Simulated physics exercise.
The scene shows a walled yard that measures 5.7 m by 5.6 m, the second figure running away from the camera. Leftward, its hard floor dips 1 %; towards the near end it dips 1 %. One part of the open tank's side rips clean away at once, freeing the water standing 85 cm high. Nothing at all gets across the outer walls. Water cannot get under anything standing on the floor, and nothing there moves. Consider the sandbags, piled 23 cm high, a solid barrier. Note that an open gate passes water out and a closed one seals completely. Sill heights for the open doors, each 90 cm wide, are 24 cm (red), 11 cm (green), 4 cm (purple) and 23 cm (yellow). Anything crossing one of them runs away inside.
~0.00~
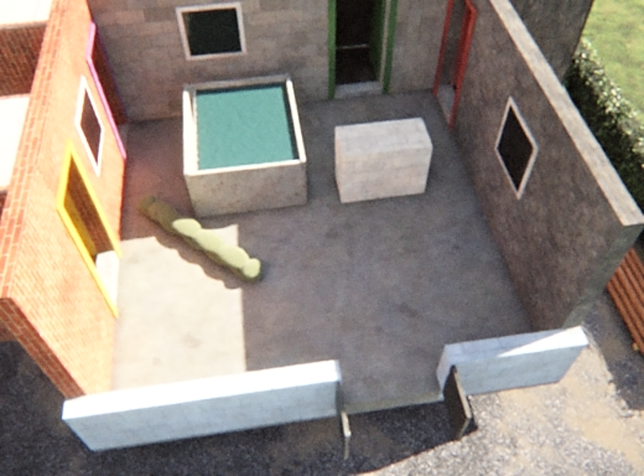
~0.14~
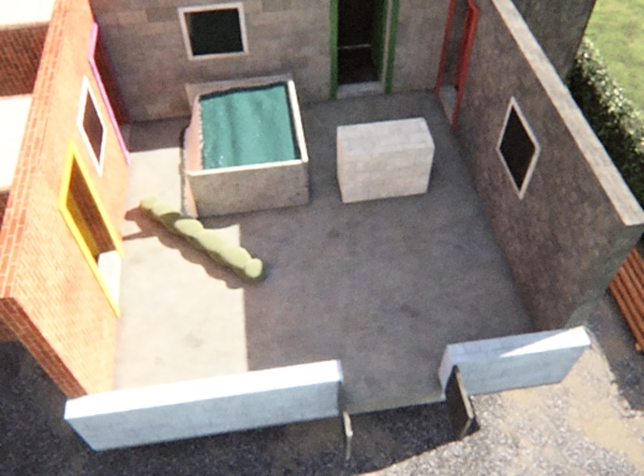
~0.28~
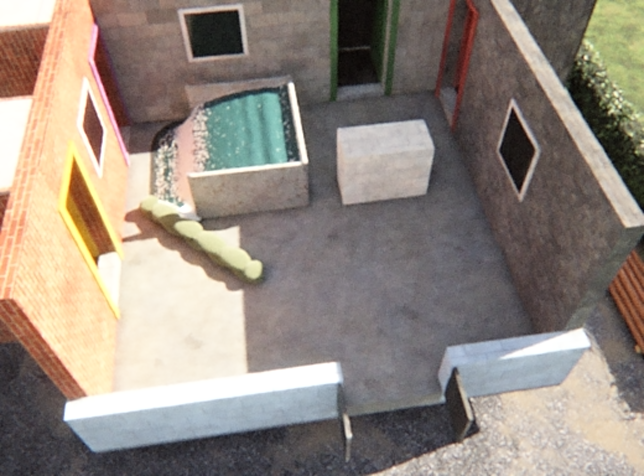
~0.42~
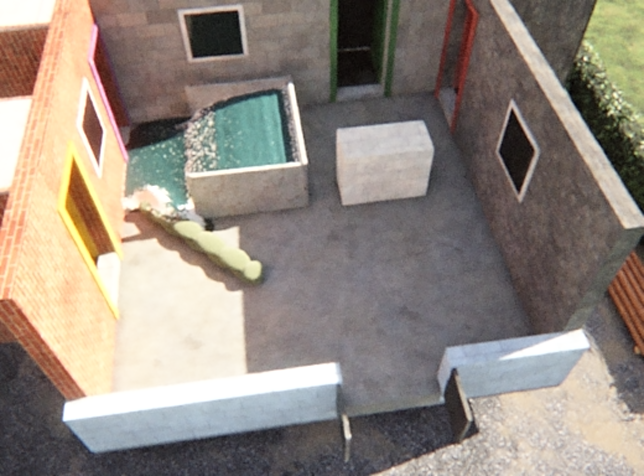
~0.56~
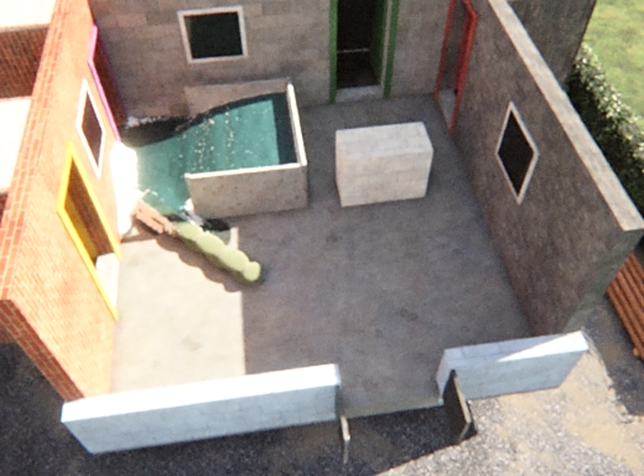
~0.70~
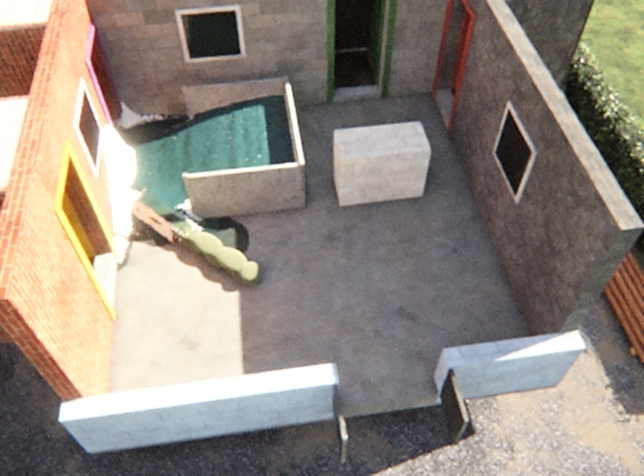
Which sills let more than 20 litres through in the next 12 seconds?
In the next 12 seconds: The red door stays at or under it; the green door stays at or under it; the purple door lets more through; the yellow door stays at or under it.
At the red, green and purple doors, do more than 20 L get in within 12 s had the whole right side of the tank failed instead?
For red, too much; for green, too much; for purple, too much.
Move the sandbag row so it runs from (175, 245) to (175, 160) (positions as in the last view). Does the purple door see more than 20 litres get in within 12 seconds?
Against that limit the purple door lands on the high side.
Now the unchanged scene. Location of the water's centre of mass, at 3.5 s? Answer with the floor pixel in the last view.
Close to (226, 207) in the last picture.
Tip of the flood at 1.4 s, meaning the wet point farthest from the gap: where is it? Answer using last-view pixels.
Around (106, 423).
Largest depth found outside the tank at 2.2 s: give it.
I'd say near 40 centimetres.
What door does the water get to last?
It's the red door that comes last.
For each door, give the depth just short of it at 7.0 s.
Depths: Red door 3 cm, green door 2 cm, purple door 14 cm, yellow door 3 cm.
After 1.4 s water covers 25 % of the floor and is deepest (58 cm) near (122, 198); red door not reached, green door not reached, purple door 44 cm at the sill, 311 L in, yellow door 14 cm at the sill, 0 L in.
After 2.2 s water covers 40 % of the floor and is deepest (40 cm) near (128, 124); red door not reached, green door not reached, purple door 35 cm at the sill, 574 L in, yellow door 11 cm at the sill, 0 L in.
After 3.5 s water covers 70 % of the floor and is deepest (21 cm) near (429, 92); red door 15 cm at the sill, 0 L in, green door 5 cm at the sill, 0 L in, purple door 20 cm at the sill, 789 L in, yellow door 5 cm at the sill, 0 L in.
After 7.0 s water covers 90 % of the floor and is deepest (14 cm) near (126, 144); red door 3 cm at the sill, 0 L in, green door 2 cm at the sill, 0 L in, purple door 14 cm at the sill, 967 L in, yellow door 3 cm at the sill, 0 L in.
After 12.0 s water covers 95 % of the floor and is deepest (12 cm) near (149, 417); red door 2 cm at the sill, 0 L in, green door 1 cm at the sill, 0 L in, purple door 8 cm at the sill, 1070 L in, yellow door 4 cm at the sill, 0 L in.
